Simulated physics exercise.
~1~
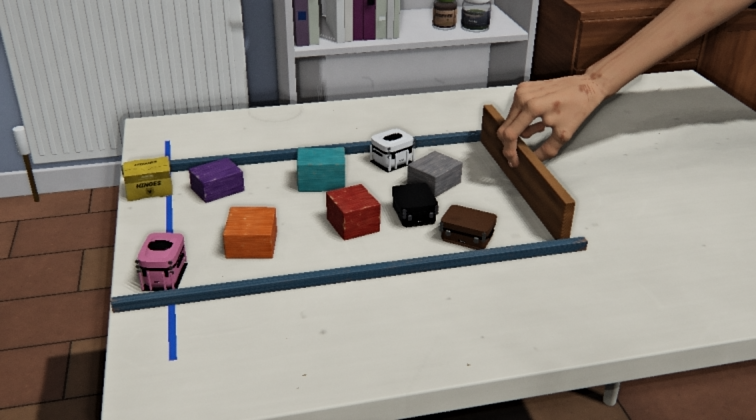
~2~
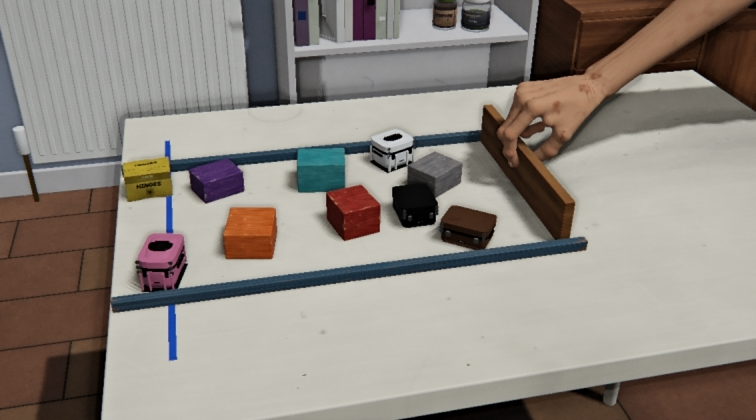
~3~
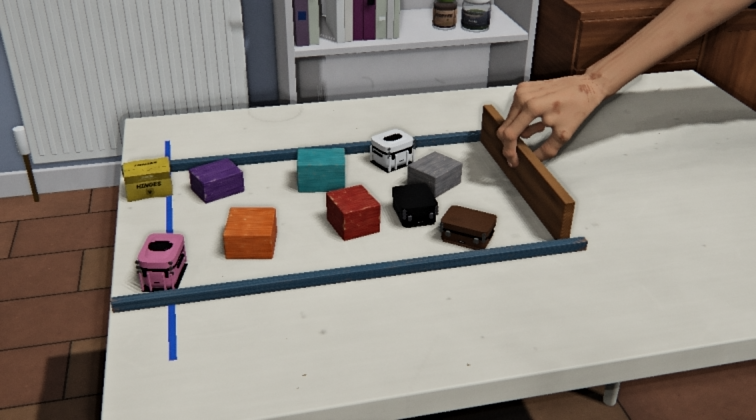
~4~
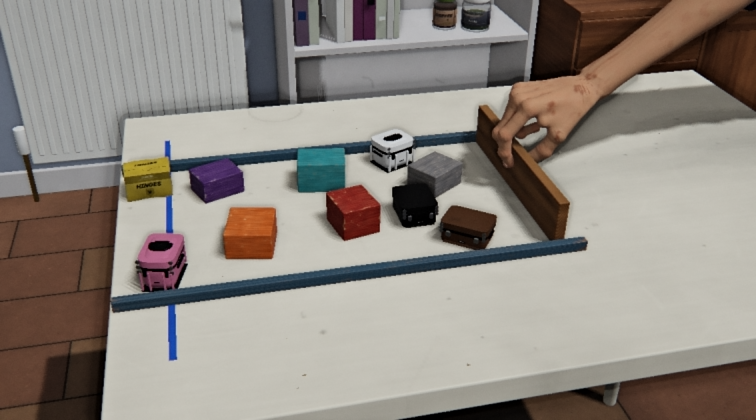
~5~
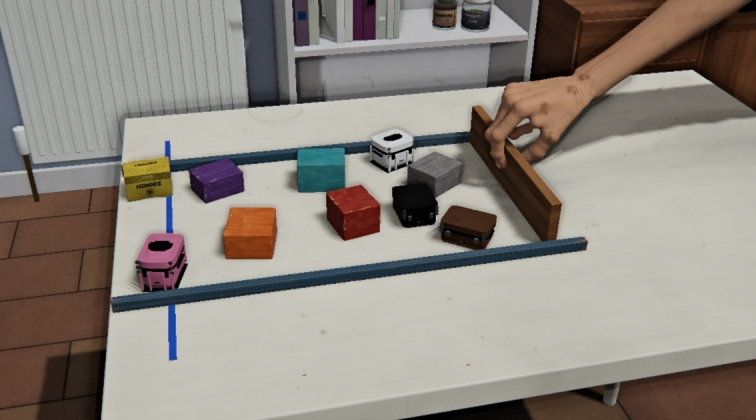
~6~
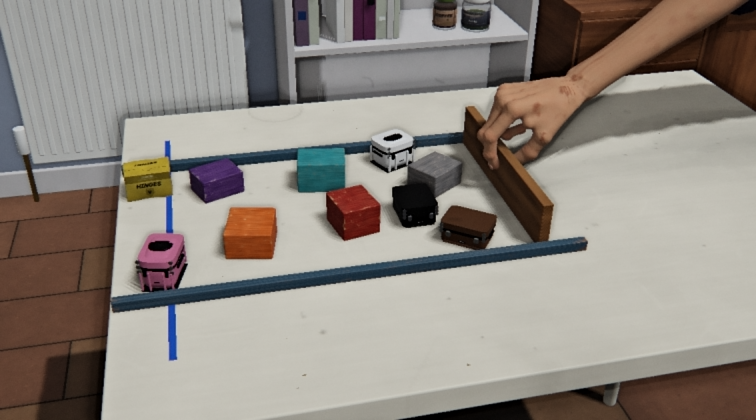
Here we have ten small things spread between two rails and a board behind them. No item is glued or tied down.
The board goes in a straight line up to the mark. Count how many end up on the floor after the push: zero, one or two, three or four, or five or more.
Five or more.
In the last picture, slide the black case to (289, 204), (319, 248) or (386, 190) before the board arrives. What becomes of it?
Results in order - down; still up; still up.
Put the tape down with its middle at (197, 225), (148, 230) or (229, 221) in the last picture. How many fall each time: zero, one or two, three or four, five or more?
Taking the places one by one, it comes to 3 or 4; five or over; 3 or 4.
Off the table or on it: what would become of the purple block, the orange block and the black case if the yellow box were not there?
Purple block: Over the edge. Orange block: Over the edge. Black case: Still there.
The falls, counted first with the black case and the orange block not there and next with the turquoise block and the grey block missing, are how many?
Tally of falls: 3 for the first try, 4 for the second.
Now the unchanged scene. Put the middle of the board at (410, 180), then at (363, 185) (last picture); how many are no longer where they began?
Tally: First 4; then 6.
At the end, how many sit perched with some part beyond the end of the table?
The overhang total is 1.
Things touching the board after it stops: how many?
It touches 4.
Soon after, none off yet; yellow box at rest near (148, 179); pink case at rest near (163, 262); purple block at rest near (217, 180).
At rest, the number that fall off is five or more; fallen, red block, turquoise block, orange block, purple block, pink case and yellow box.
